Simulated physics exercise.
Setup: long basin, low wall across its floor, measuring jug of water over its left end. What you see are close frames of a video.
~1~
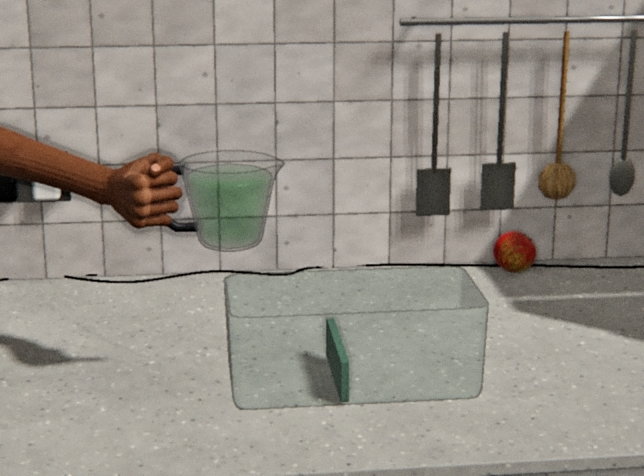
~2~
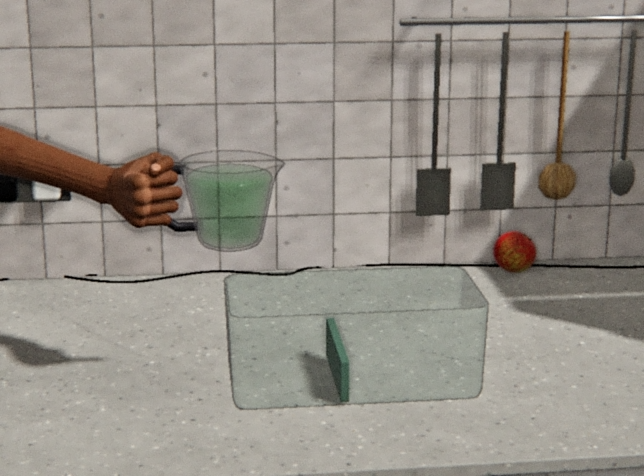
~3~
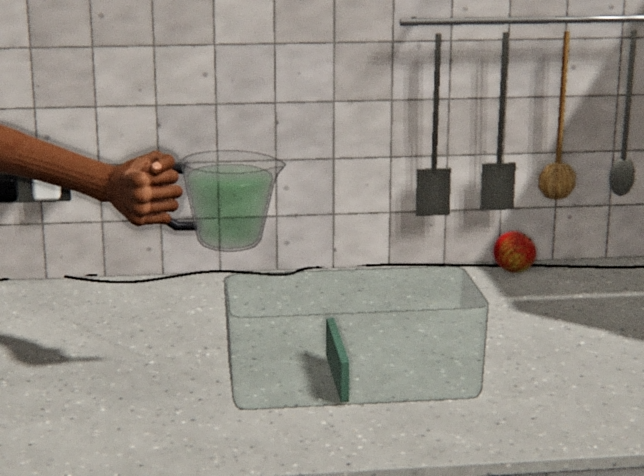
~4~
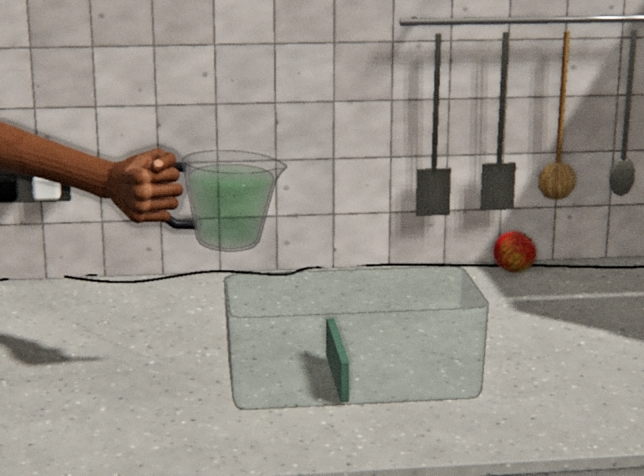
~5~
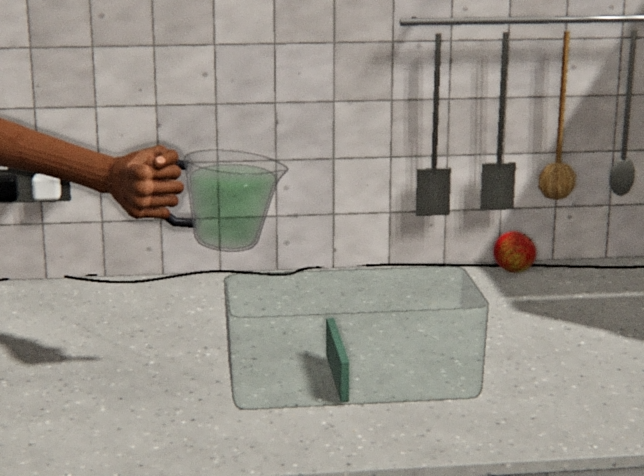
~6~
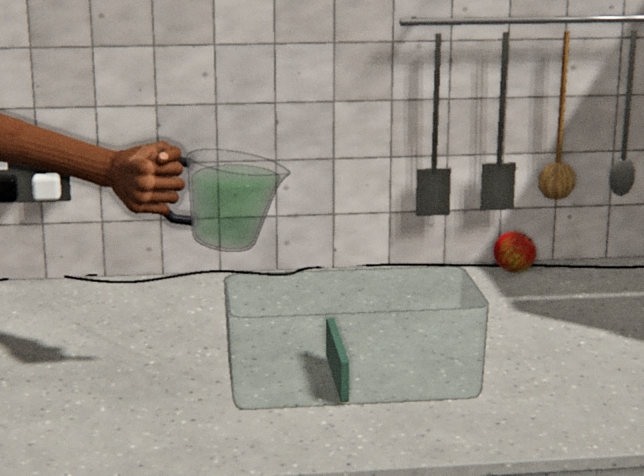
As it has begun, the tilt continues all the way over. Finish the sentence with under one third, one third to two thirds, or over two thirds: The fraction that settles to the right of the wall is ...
The fraction that settles to the right of the wall is one third to two thirds.
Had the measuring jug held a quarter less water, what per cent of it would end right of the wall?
About 30 in a hundred.
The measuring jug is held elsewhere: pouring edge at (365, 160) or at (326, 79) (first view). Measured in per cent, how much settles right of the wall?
100 %, 95 %.
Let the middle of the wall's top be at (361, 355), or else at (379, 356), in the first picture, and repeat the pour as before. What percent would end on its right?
The first placement leaves close to 15 per cent, the second close to 10 per cent.
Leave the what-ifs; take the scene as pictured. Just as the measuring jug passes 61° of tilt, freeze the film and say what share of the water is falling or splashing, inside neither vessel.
Roughly 20 in a hundred.
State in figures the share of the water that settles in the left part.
Near 50 in a hundred.
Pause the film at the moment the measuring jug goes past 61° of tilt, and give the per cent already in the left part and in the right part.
The left part holds close to 0 per cent, the right part close to 5.
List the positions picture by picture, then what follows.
Tilt 0°; pouring edge (285, 162); surface from (185, 174) to (273, 173); the long basin's rim runs from (227, 297) to (476, 287); the wall's top is at (337, 340), in the first frame.
Tilt 0°; pouring edge (285, 162); surface from (185, 174) to (273, 173), in the second frame.
Tilt 2°; pouring edge (286, 163); surface from (186, 174) to (274, 173), in the third frame.
Tilt 4°; pouring edge (287, 165); surface from (188, 173) to (275, 174), in the fourth frame.
Tilt 6°; pouring edge (289, 168); surface from (189, 174) to (277, 174), in the fifth frame.
Tilt 10°; pouring edge (291, 171); surface from (191, 175) to (280, 174), in the sixth frame.
A moment on, the measuring jug is tipped part way and 71 per cent is still to pour, 2 is left of the wall and 7 right of it.
Next, the measuring jug is tipped on its side and 15 per cent is still to pour, 24 is left of the wall and 47 right of it.
Then the measuring jug is tipped right over and 0 per cent is still to pour, 49 is left of the wall and 50 right of it.
Later the measuring jug is tipped right over and 0 per cent is still to pour, 49 is left of the wall and 50 right of it.
Finally, 49 per cent lies left of the wall, 50 right of it and 1 outside.
